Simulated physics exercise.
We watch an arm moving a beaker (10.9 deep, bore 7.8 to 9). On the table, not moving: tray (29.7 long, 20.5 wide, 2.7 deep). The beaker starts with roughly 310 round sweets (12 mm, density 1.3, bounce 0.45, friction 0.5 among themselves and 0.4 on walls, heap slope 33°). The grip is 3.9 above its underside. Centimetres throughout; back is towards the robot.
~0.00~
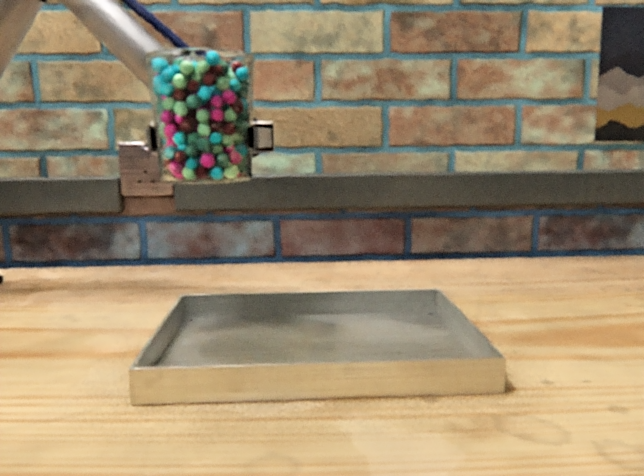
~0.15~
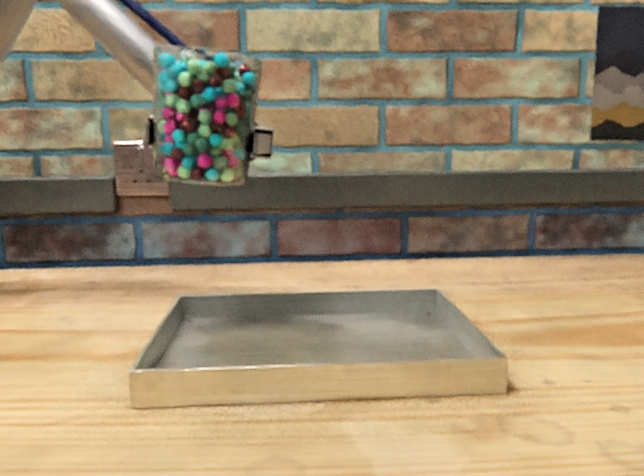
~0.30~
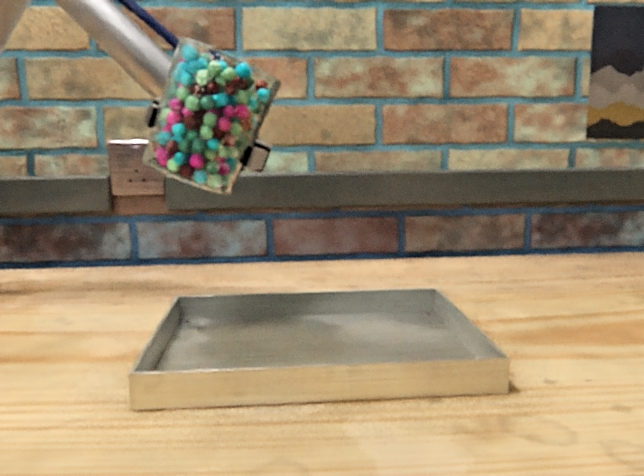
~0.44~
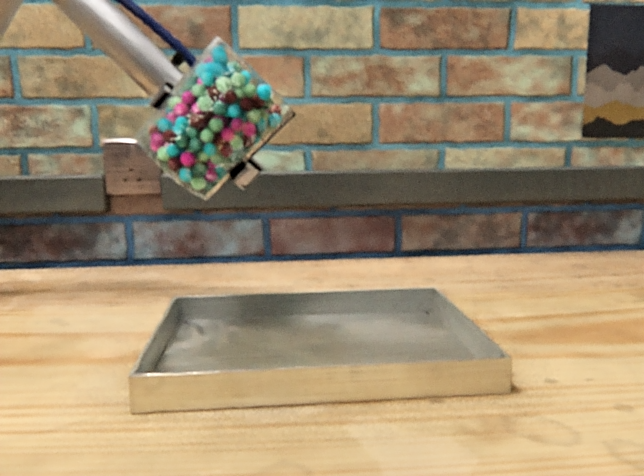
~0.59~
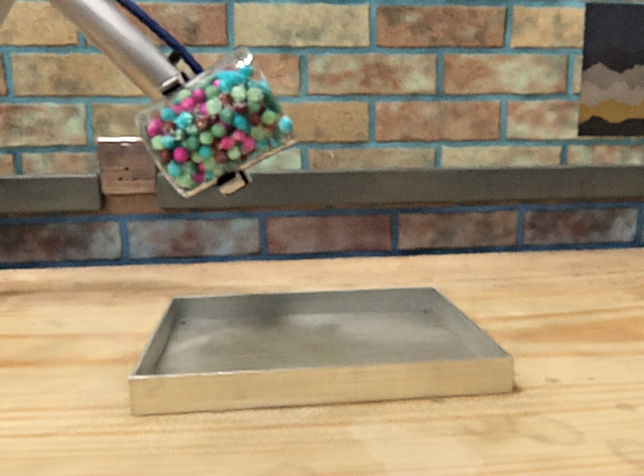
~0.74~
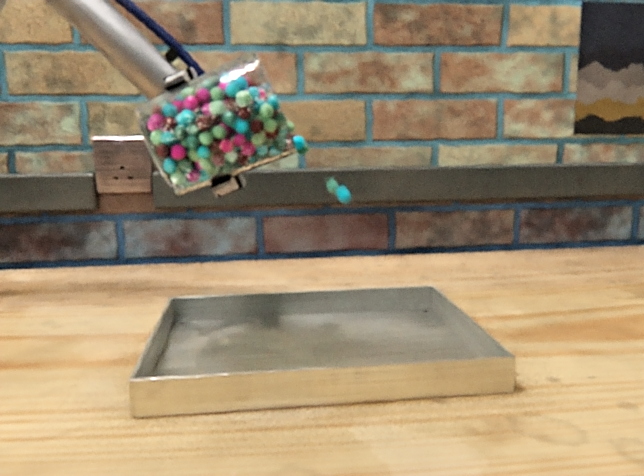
A robot arm held a clear beaker packed with small colourful round sweets above an empty metal tray and tilted it steadily to the right, until a couple of blue-green ones dropped out.
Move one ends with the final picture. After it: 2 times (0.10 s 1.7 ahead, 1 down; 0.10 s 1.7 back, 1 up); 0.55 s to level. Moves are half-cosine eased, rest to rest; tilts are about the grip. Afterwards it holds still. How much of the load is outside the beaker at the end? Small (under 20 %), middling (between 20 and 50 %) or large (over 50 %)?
Outside the beaker the share is small, under 20 %.
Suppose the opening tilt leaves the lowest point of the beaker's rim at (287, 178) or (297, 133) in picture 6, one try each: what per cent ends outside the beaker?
About 45 and 5 per cent.
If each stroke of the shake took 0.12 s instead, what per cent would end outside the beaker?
In that case some 10 per cent.
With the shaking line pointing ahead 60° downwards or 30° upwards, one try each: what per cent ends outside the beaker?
Some 5 and 30 per cent.
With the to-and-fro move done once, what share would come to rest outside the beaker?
Then about 10 per cent.
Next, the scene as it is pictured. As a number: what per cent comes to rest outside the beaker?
Some 15 per cent.
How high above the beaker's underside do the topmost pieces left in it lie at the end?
About 10.5 cm.
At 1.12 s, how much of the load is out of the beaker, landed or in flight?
About 10 per cent by then.
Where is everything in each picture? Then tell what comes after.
The first frame shows the beaker middle at (204, 121), level; upper third of the load around (202, 86), from x 160 to 245, top at y 60; 309 in the beaker.
The second frame shows the beaker middle at (205, 121), tilted 6° forward; upper third of the load around (204, 86), from x 165 to 250, top at y 60.
The third frame shows the beaker middle at (209, 121), tilted 23° forward; upper third of the load around (214, 89), from x 160 to 265, top at y 55.
The fourth frame shows the beaker middle at (213, 124), tilted 45° forward; upper third of the load around (222, 94), from x 155 to 275, top at y 55.
The fifth frame shows the beaker middle at (216, 127), tilted 62° forward; upper third of the load around (226, 102), from x 155 to 285, top at y 75.
The sixth frame shows the beaker middle at (216, 128), tilted 68° forward; upper third of the load around (222, 107), from x 155 to 345, top at y 80; 307 in the beaker, 2 in flight or on a rim.
After 1.12 s, tilted 68° forward, highest piece 24 above the table; 280 in the beaker, 19 in the tray, 10 in flight or on a rim.
After 1.50 s, tilted 18° forward, highest piece 27 above the table; 266 in the beaker, 42 in the tray, 1 in flight or on a rim.
After 1.89 s, level, highest piece 28 above the table; 266 in the beaker, 43 in the tray.
After 2.94 s, level, highest piece 28 above the table; 266 in the beaker, 43 in the tray.
In the end, 266 in the beaker, 43 in the tray. That is 14 % outside the beaker.
